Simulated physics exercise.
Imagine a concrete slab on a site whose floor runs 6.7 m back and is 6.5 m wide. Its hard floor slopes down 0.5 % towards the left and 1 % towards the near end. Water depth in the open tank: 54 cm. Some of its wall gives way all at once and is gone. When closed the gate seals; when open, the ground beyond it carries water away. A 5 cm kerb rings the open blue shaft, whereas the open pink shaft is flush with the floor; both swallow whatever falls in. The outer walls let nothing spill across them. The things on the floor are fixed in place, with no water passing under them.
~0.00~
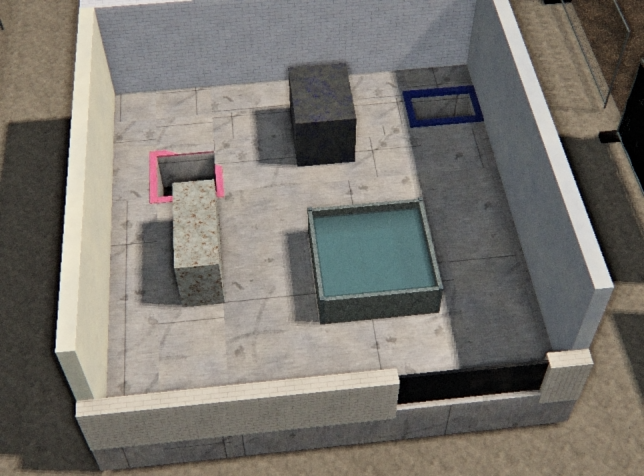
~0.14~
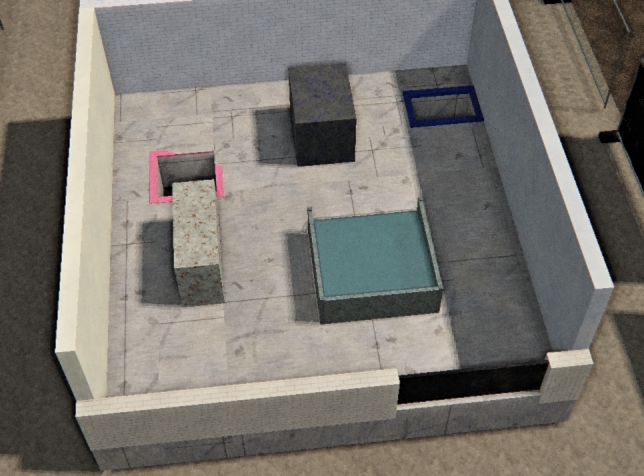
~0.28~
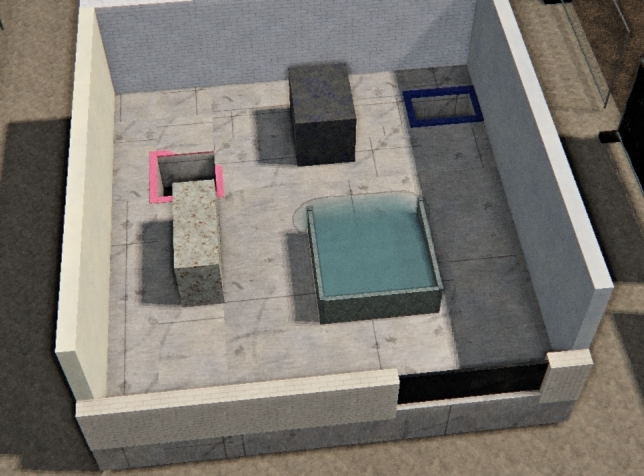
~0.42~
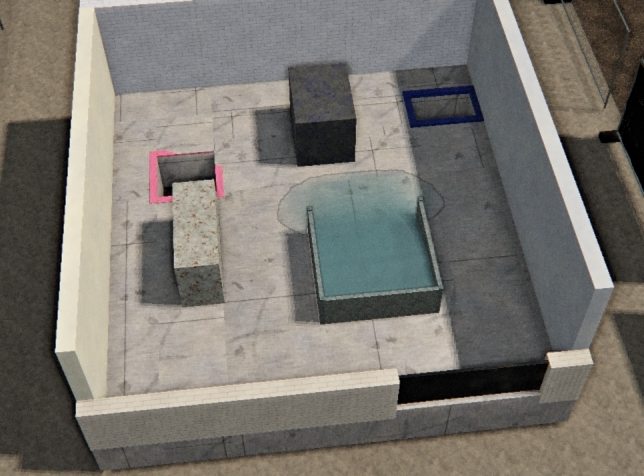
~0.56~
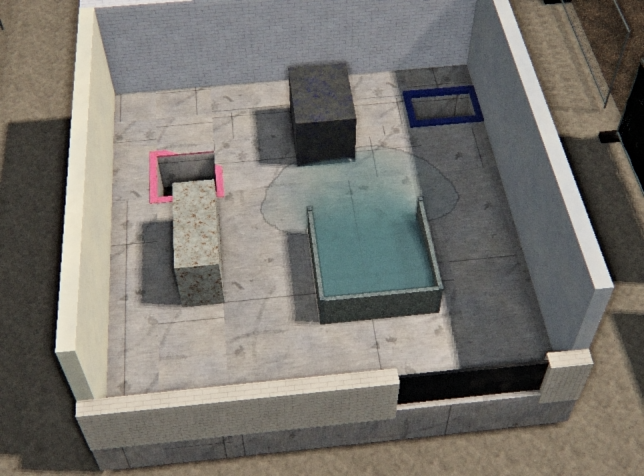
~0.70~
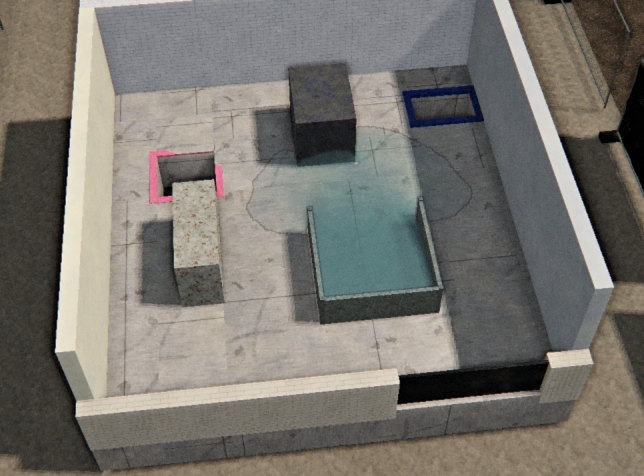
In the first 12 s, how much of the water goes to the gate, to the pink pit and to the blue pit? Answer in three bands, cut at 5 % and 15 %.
Gate under 5 %, pink pit over 15 %, blue pit above 15 %.
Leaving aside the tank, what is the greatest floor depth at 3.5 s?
It gets to some 16 cm.
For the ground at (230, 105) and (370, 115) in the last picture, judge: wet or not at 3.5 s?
Awash, then awash.
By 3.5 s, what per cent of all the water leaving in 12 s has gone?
50 %.
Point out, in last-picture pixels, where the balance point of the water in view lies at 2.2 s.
At roughly (356, 189).
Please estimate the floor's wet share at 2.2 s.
Near 35 per cent is wet.
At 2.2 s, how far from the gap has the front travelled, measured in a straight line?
4.6 m.
After 1.4 s water covers 25 % of the floor and is deepest (34 cm) near (336, 172); gone so far, the gate 0 %, the pink pit 0 %, the blue pit 0 %.
After 2.2 s water covers 35 % of the floor and is deepest (24 cm) near (335, 164); gone so far, the gate 0 %, the pink pit 4 %, the blue pit 5 %.
After 3.5 s water covers 45 % of the floor and is deepest (16 cm) near (464, 66); gone so far, the gate 0 %, the pink pit 10 %, the blue pit 12 %.
After 7.0 s water covers 65 % of the floor and is deepest (6 cm) near (376, 160); gone so far, the gate 0 %, the pink pit 19 %, the blue pit 17 %.
After 12.0 s water covers 80 % of the floor and is deepest (6 cm) near (107, 425); gone so far, the gate 0 %, the pink pit 27 %, the blue pit 17 %.
